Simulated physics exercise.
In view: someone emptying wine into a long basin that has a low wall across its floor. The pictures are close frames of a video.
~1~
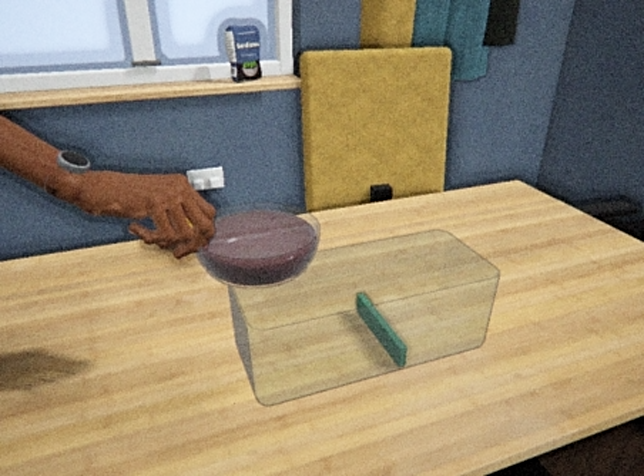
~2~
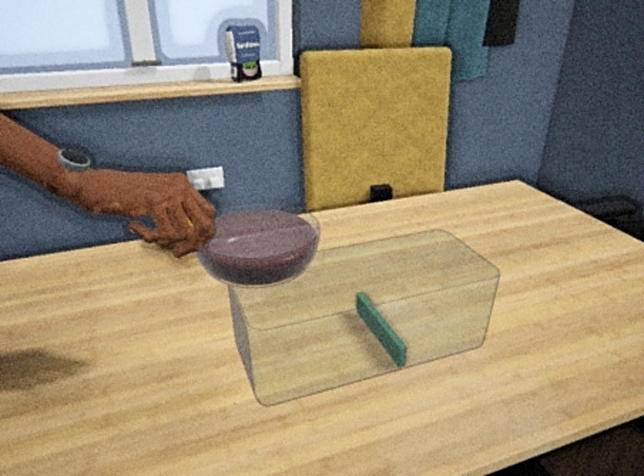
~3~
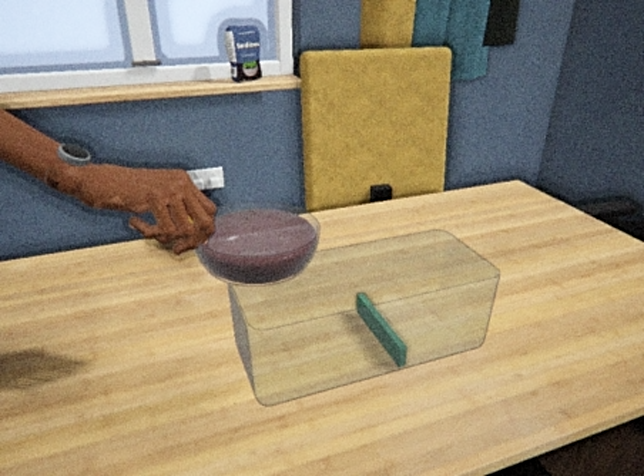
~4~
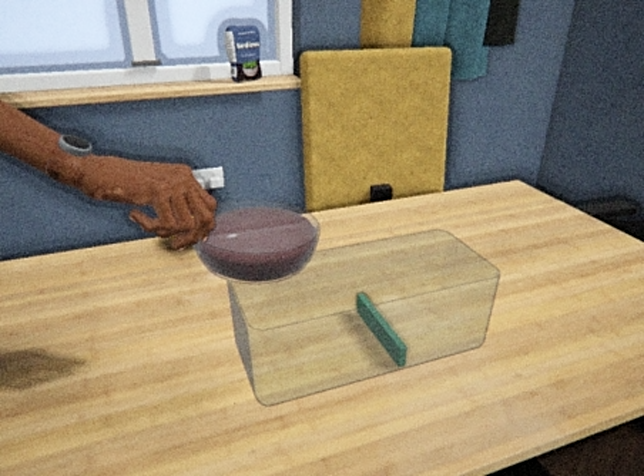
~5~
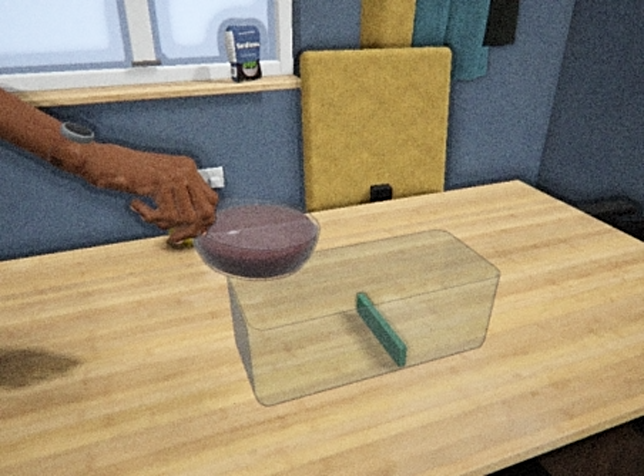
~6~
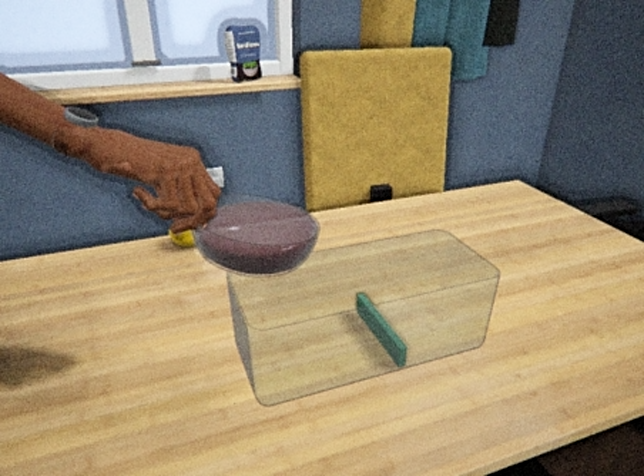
A clear bowl of dark reddish-purple wine is held by a hand at its left, above the near-left end of a long transparent basin with a low green wall across its floor. The fixed, slightly raised view shows a pale wooden table, blue walls, a window and a mustard-yellow panel behind. The bowl slowly leans slightly rightward as the hand and watch-wearing forearm shift a little.
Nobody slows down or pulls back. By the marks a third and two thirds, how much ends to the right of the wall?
It comes to between a third and two thirds.
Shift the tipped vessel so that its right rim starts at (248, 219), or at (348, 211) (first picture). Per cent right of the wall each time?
The first gives 15 %, the second 85 %.
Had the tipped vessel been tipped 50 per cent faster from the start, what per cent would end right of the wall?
Some 60 per cent.
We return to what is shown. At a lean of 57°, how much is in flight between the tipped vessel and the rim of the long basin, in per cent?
Close to 35 per cent.
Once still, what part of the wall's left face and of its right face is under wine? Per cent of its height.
Near 30 on the left, 40 on the right.
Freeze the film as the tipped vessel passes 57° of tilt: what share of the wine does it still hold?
Near 40 %.
A moment on, the tilt is 57° and 42 per cent is still to pour, 23 is left of the wall and 0 right of it.
Next, the tilt is 87° and 5 per cent is still to pour, 42 is left of the wall and 45 right of it.
Then the tilt is 94° and 0 per cent is still to pour, 53 is left of the wall and 46 right of it.
Later the tilt is 94° and 0 per cent is still to pour, 53 is left of the wall and 46 right of it.
In the end 53 per cent lies left of the wall, 46 right of it and 0 outside.
